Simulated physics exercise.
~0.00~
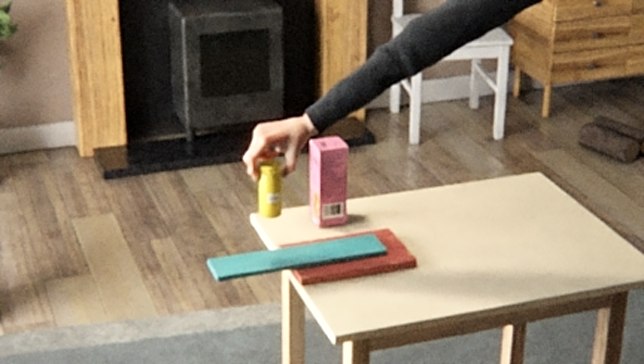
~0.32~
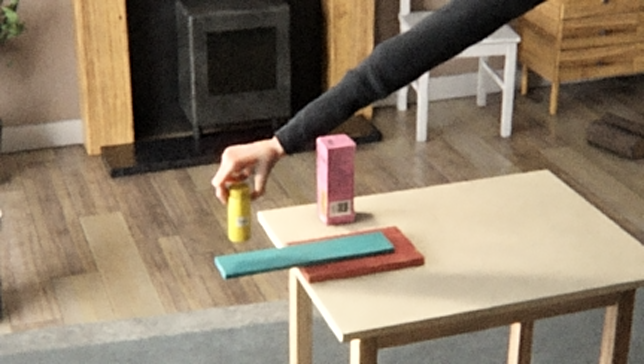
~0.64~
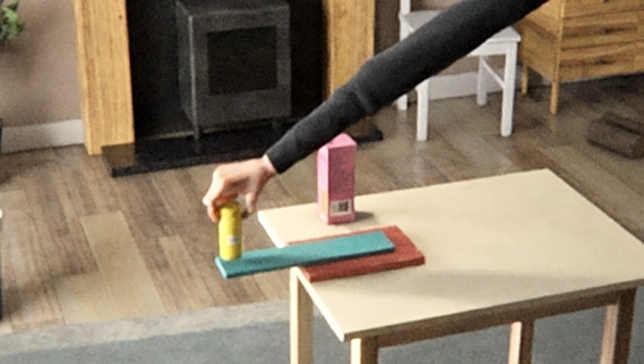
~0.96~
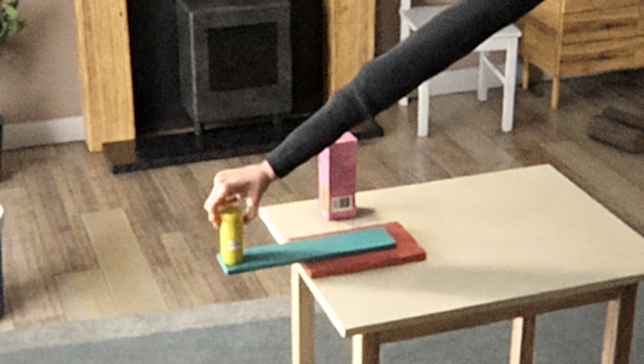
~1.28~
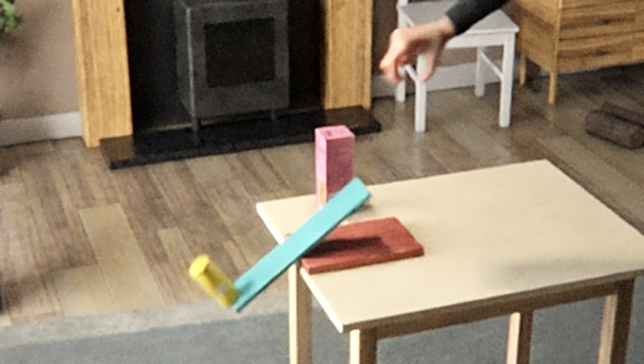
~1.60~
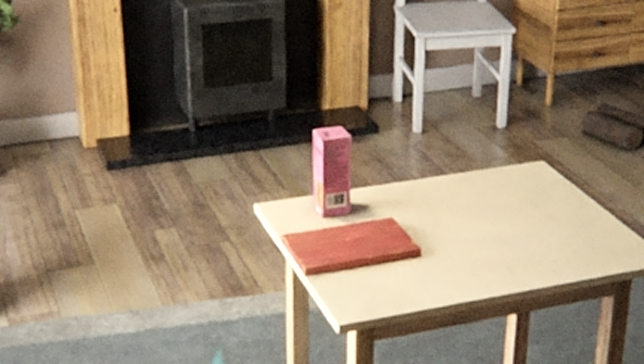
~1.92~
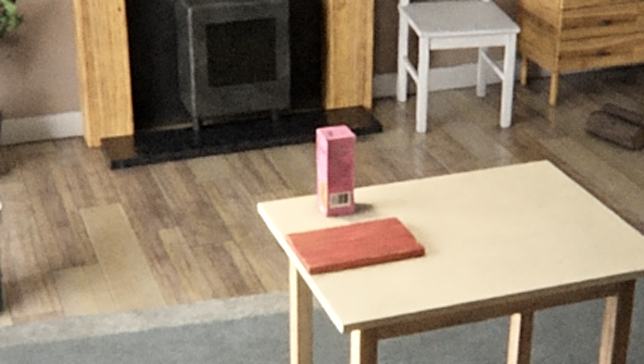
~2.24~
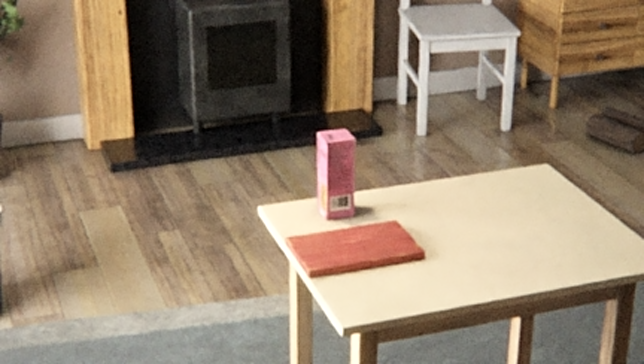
In a room with a fireplace, a hand set a yellow shaker on the end of a turquoise board jutting past a table and let go, and the board tipped, dropping off with the shaker while the red slab and pink carton stayed put.
